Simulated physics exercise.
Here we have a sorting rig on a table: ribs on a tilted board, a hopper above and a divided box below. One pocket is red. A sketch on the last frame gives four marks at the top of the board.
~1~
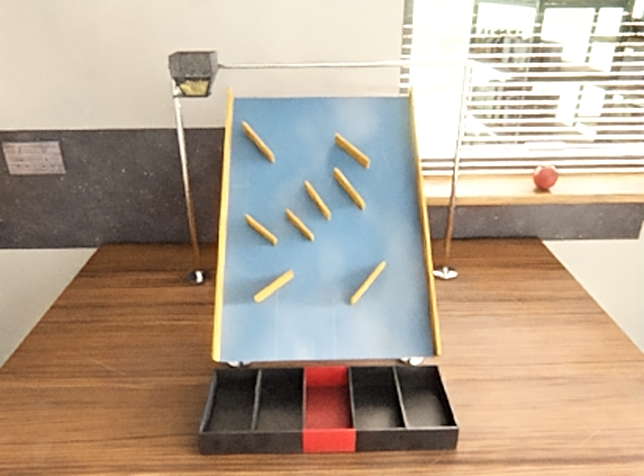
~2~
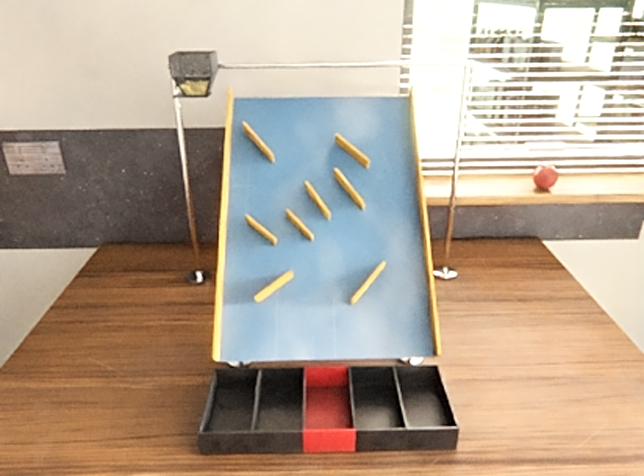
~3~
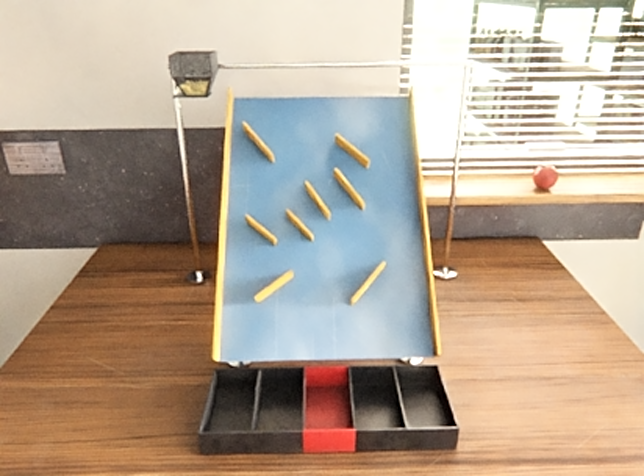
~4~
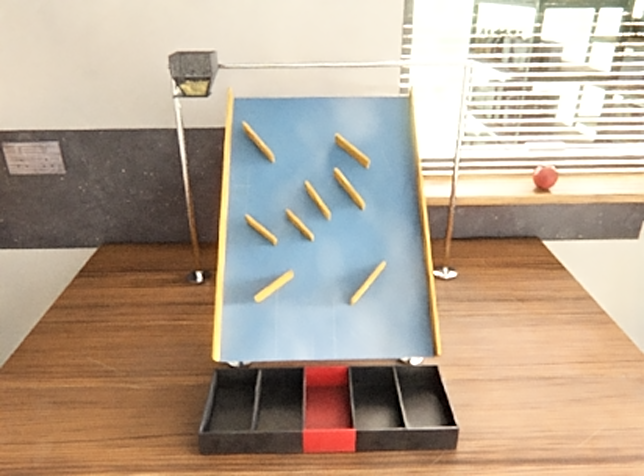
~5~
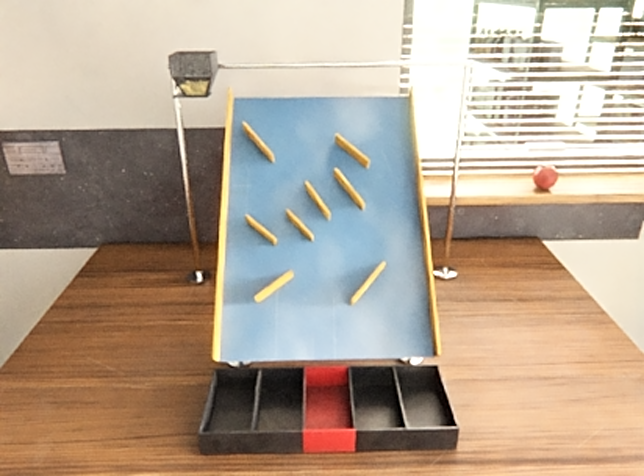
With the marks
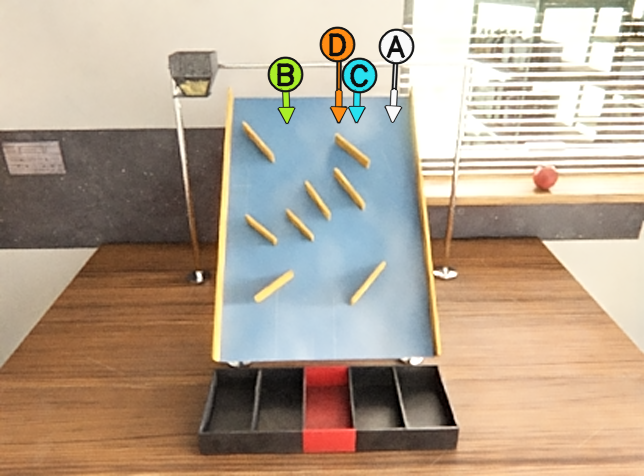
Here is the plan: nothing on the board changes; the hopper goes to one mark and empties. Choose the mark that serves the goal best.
Go for B.
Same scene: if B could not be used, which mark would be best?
It is D.
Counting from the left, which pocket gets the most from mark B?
The third from the left.
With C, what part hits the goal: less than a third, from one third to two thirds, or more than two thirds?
It is less than a third.
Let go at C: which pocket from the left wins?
It is the fifth one.
On the marked copy, mark A meets the board at (392, 116); mark B meets the board at (286, 117); mark C meets the board at (356, 116); mark D meets the board at (338, 116).
For mark A, a small share in the red pocket, the bulk in other pockets, a small share outside the box.
For mark B, the bulk in the red pocket, close to a quarter in other pockets.
For mark C, only a few in the red pocket, all but a few in other pockets.
For mark D, close to a quarter in the red pocket, close to two thirds in other pockets, only a few outside the box.
